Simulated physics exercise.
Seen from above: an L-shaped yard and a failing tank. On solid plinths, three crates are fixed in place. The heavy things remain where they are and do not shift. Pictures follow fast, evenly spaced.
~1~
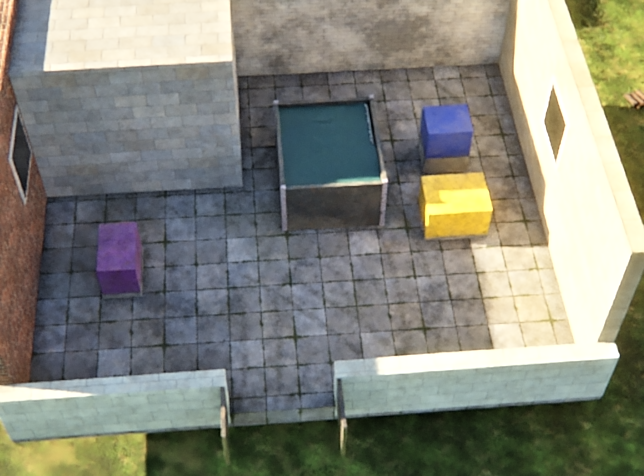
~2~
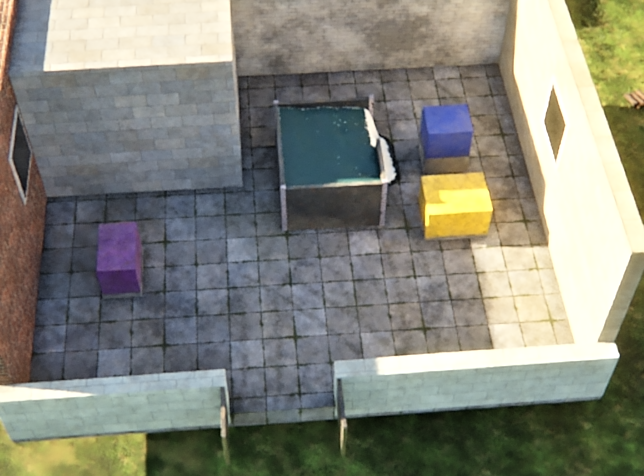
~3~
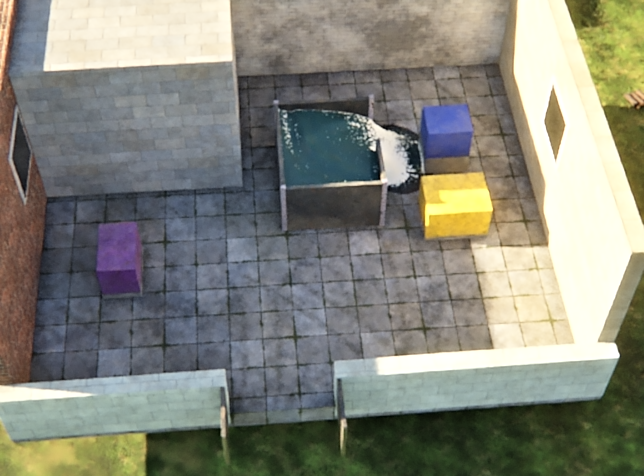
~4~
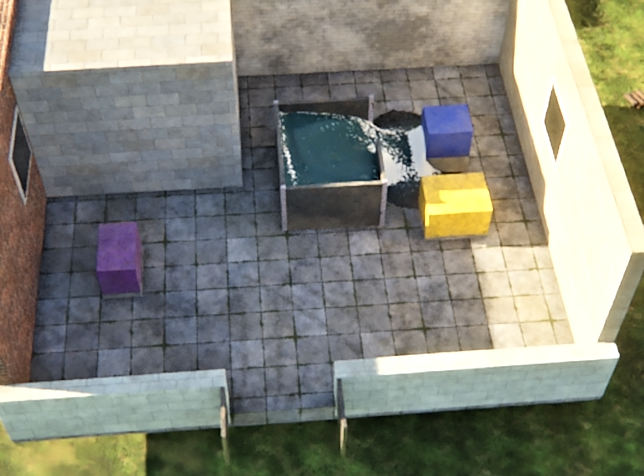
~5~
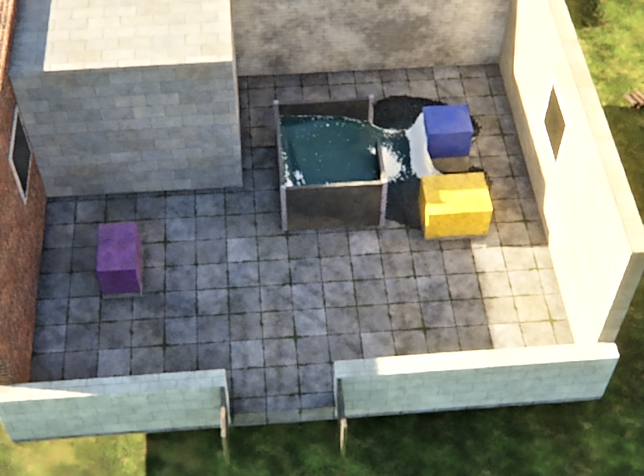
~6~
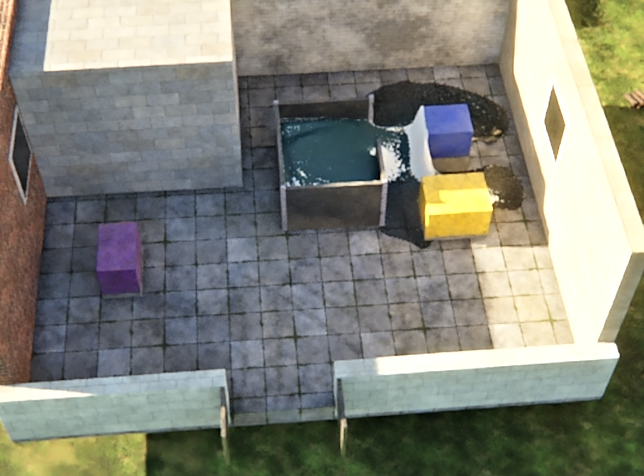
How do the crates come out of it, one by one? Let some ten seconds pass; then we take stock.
In the end looks like the blue crate is within reach of the water, looks like the yellow crate is within reach of the water, looks like the purple crate is out of reach of the water.
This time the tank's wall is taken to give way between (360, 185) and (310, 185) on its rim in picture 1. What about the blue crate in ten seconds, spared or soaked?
Note: Blue crate is never reached.
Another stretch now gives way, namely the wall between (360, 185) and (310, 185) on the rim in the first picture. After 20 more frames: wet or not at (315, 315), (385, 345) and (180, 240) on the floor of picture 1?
Well, the first one's sodden, the second's sodden, and the third's left untouched.
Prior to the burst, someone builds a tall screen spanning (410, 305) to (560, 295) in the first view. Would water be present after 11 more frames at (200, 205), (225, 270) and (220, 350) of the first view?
As listed: Dry, no water, free of water.
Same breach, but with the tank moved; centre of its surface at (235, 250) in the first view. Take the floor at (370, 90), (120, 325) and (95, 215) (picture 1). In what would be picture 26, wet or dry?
First drenched; next unwetted; last unwetted.
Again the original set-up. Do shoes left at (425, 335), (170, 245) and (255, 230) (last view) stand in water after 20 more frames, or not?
Going through them in order, I'd say drenched, clear and clear.
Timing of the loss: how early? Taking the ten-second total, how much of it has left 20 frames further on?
My reading is about 0 per cent.
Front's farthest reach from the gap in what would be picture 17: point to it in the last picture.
Close to (565, 318).
A moment on, water covers 20 % of the floor; the blue crate water round its plinth, the yellow crate water round its plinth, the purple crate not reached.
Next, water covers 35 % of the floor; the blue crate water round its plinth, the yellow crate water round its plinth, the purple crate not reached.
Then, water covers 50 % of the floor; the blue crate water round its plinth, the yellow crate water round its plinth, the purple crate not reached.
Later, water covers 65 % of the floor; the blue crate water round its plinth, the yellow crate water round its plinth, the purple crate not reached.
In the end, water covers 85 % of the floor; the blue crate was topped, the yellow crate was topped, the purple crate stayed above the water.
